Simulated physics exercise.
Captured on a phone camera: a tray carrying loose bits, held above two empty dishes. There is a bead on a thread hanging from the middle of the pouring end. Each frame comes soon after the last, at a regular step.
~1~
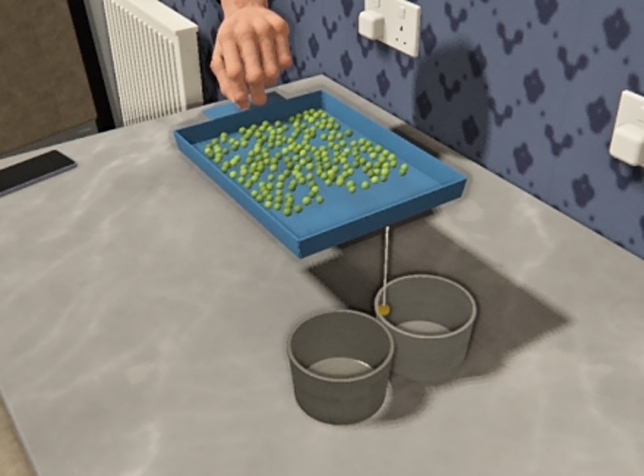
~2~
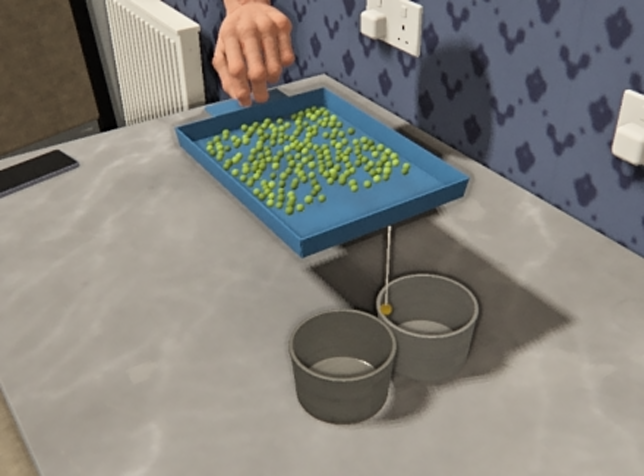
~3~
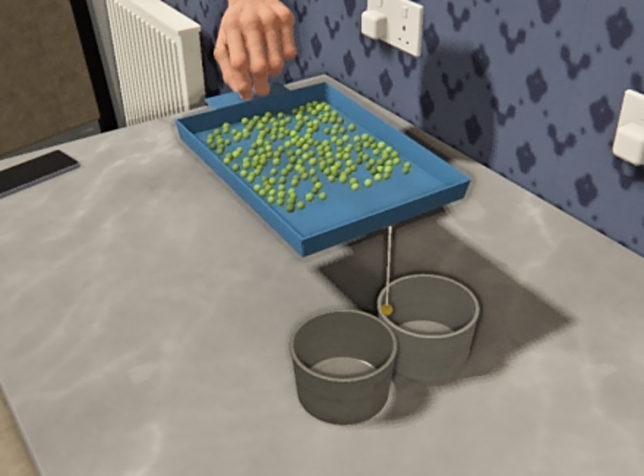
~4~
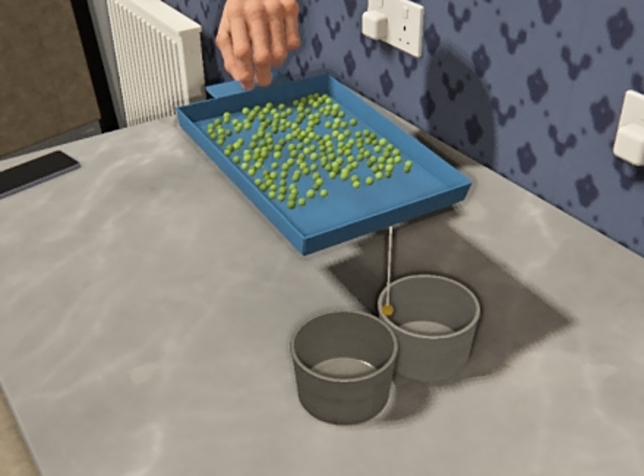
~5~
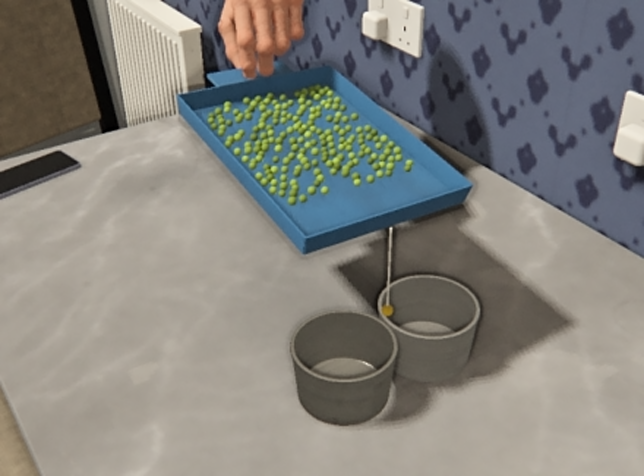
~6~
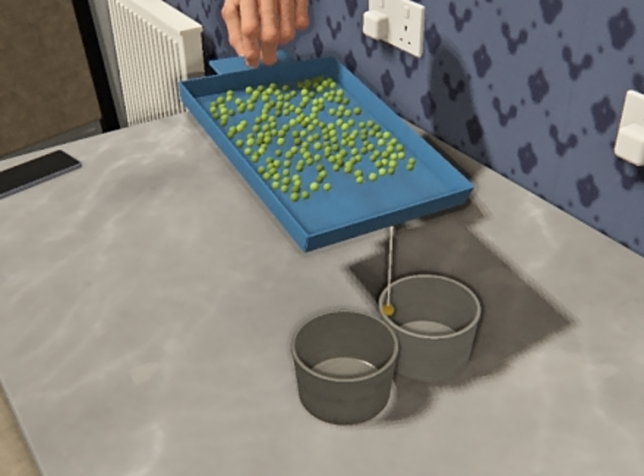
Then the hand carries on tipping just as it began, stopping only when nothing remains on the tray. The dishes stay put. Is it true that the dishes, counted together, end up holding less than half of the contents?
Pretty clear the dishes gather most of what falls.
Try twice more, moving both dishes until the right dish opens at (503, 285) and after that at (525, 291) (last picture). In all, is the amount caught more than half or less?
At place one in excess of half; at place two in excess of half.
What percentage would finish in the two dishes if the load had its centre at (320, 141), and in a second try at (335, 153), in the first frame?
Roughly 70 and 70 percent, in that order.
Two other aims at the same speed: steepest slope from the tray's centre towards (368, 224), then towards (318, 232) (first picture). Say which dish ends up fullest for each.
The left-side dish first and the left-side dish second.
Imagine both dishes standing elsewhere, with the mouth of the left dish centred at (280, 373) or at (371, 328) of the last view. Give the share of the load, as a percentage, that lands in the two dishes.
About 0 and 80 per cent respectively.
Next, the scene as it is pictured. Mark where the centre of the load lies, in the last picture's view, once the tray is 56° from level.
The middle of the pieces lands at roughly (422, 188).
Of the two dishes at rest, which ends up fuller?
Of the two, the right-side one is the fuller.
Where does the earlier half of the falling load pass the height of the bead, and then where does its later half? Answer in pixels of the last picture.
Around (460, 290), followed by around (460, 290).
Just after the last frame, tray tipped steeply; every one on the tray.
A moment on, tray tipped right over; almost all on the tray; just a few in the right dish; just a few outside both; just a few in the air.
Further on, tray tipped past a quarter turn; the larger part in the right dish; roughly a quarter outside both.
When it is over, tray tipped past a quarter turn; not one in the left dish; the larger part in the right dish; roughly a quarter outside both.
